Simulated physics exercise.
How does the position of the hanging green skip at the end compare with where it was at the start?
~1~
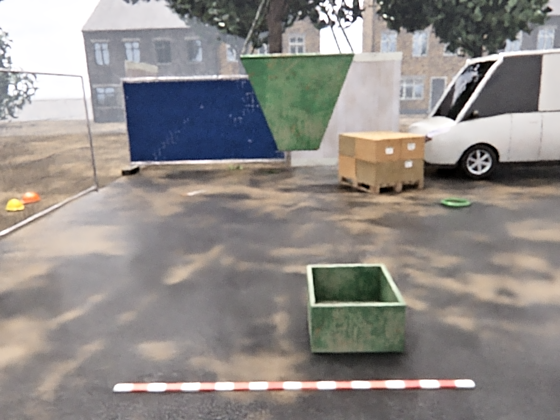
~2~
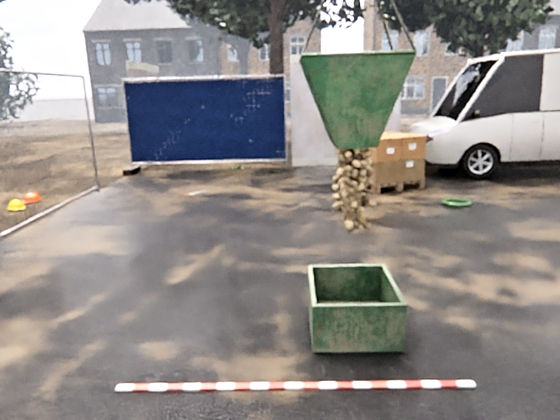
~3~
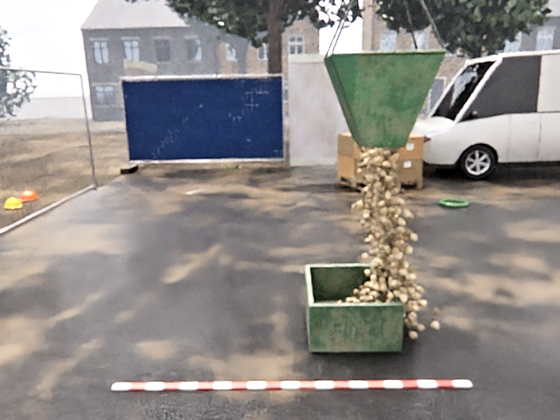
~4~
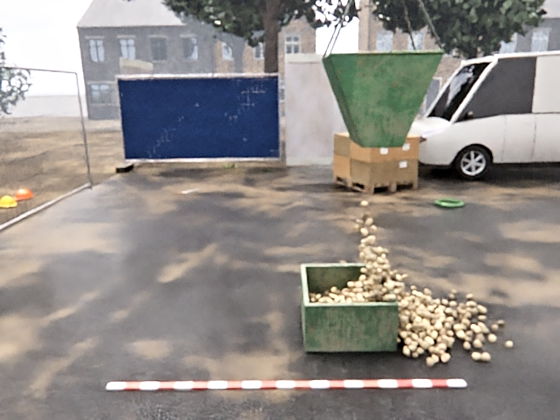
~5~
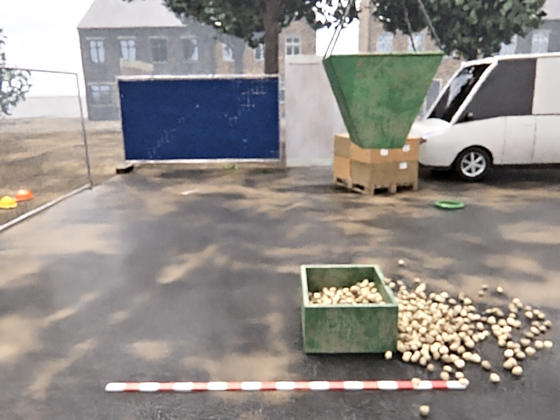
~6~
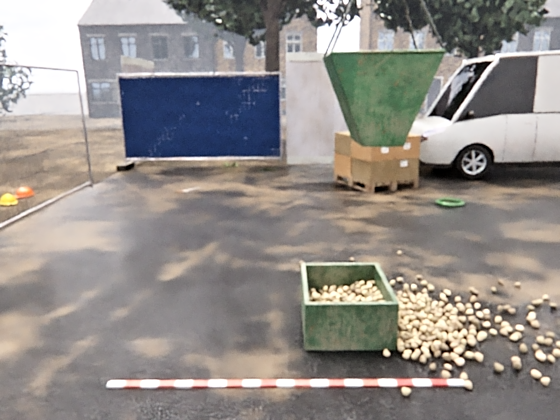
At the end the skip hangs further to the right, in front of the stacked boxes near the van. At the start it hung to the left of them, by the right end of the blue panel.
